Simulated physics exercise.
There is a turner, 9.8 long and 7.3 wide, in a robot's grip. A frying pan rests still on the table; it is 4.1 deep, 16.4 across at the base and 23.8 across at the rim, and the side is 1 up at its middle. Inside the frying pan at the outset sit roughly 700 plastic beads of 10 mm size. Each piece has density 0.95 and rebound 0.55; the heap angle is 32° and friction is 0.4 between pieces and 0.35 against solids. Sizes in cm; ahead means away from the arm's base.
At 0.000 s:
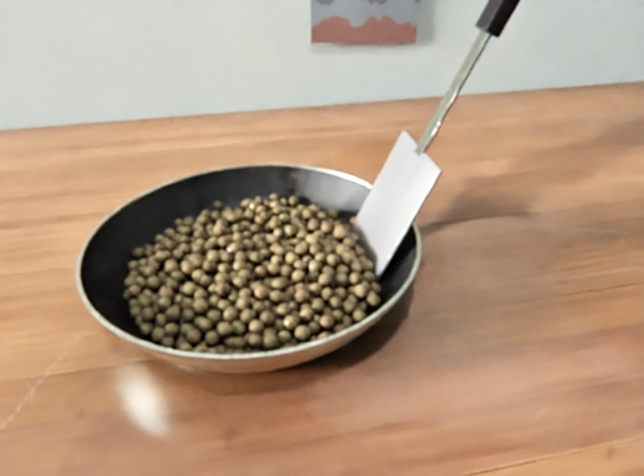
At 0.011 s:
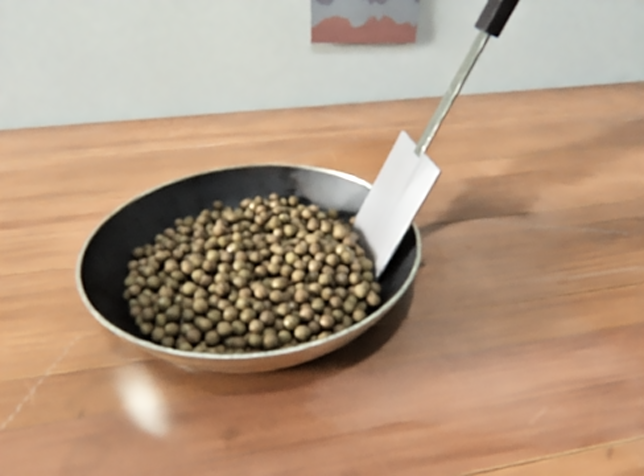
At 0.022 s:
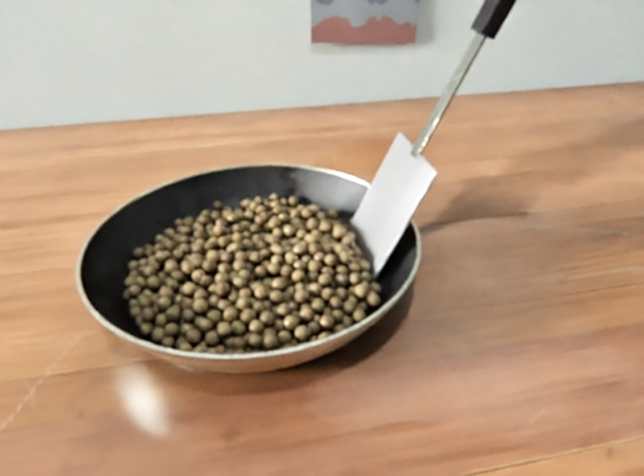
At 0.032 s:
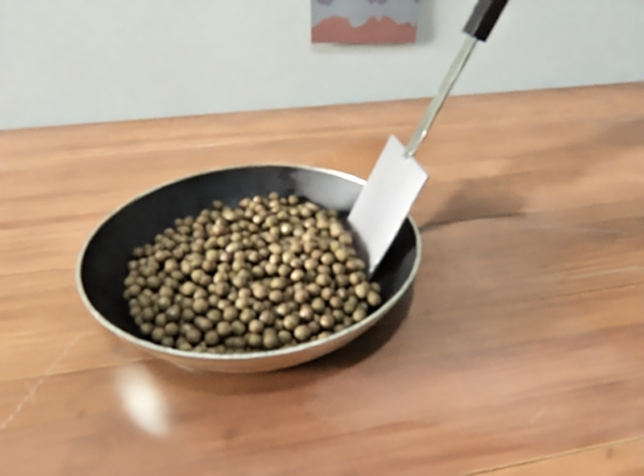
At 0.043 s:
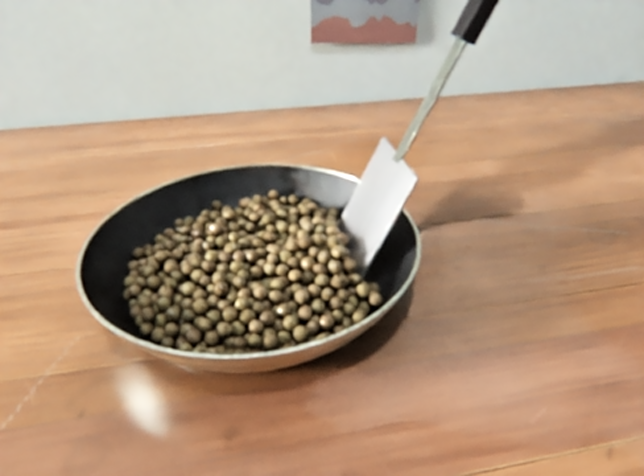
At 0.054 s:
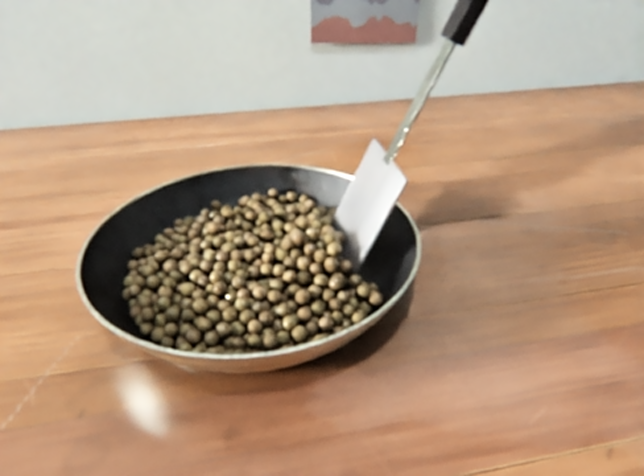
On a wooden table against a pale wall, a dark frying pan holds a heap of small brownish-green beads, with a flat metal turner leaning in at its right side. The turner barely moves at first, then slides slightly left, nudging the nearest beads while the pan stays still.
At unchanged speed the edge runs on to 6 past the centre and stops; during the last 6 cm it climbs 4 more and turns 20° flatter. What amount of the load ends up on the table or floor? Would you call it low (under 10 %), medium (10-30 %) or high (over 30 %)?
I would call it low.
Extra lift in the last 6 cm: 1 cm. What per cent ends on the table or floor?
Some 0 in a hundred.
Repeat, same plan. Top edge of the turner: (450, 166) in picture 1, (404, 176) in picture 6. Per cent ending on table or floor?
Close to 15 in a hundred.
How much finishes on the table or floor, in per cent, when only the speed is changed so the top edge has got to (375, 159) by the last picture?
I'd say around 10 per cent.
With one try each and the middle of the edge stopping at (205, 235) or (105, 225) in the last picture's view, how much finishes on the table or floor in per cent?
Try 1: Approx. 0 %; try 2: Approx. 20 %.
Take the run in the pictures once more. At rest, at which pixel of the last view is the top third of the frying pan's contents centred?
Approximately at pixel (159, 265).
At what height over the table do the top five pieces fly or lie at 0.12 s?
Roughly 5 cm above the table.
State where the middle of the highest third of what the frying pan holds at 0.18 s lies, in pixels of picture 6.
It is centred close to (196, 256).
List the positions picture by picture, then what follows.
The first picture shows turner top edge at (421, 149), sloping 65°; upper third of the load around (259, 260), from x 130 to 375, top at y 200; 700 in the frying pan.
The second picture shows turner top edge at (421, 149), sloping 65°; upper third of the load around (259, 260), from x 130 to 375, top at y 200.
The third picture shows turner top edge at (417, 151), sloping 65°; upper third of the load around (259, 260), from x 130 to 375, top at y 200.
The fourth picture shows turner top edge at (409, 154), sloping 65°; upper third of the load around (260, 258), from x 130 to 375, top at y 200.
The fifth picture shows turner top edge at (400, 156), sloping 65°; upper third of the load around (263, 257), from x 130 to 375, top at y 195.
The sixth picture shows turner top edge at (390, 157), sloping 65°; upper third of the load around (264, 256), from x 130 to 375, top at y 195; 700 in the frying pan.
After 0.12 s, sloping 65°, highest piece 6 above the table; 700 in the frying pan.
After 0.18 s, sloping 57°, highest piece 6 above the table; 700 in the frying pan.
After 0.41 s, sloping 45°, highest piece 5 above the table; 670 in the frying pan, 27 on the table or floor, 3 on the blade or in flight.
After 1.46 s, sloping 45°, highest piece 5 above the table; 670 in the frying pan, 30 on the table or floor.
At rest, 670 in the frying pan, 30 on the table or floor. That is 4 % on the table or floor.
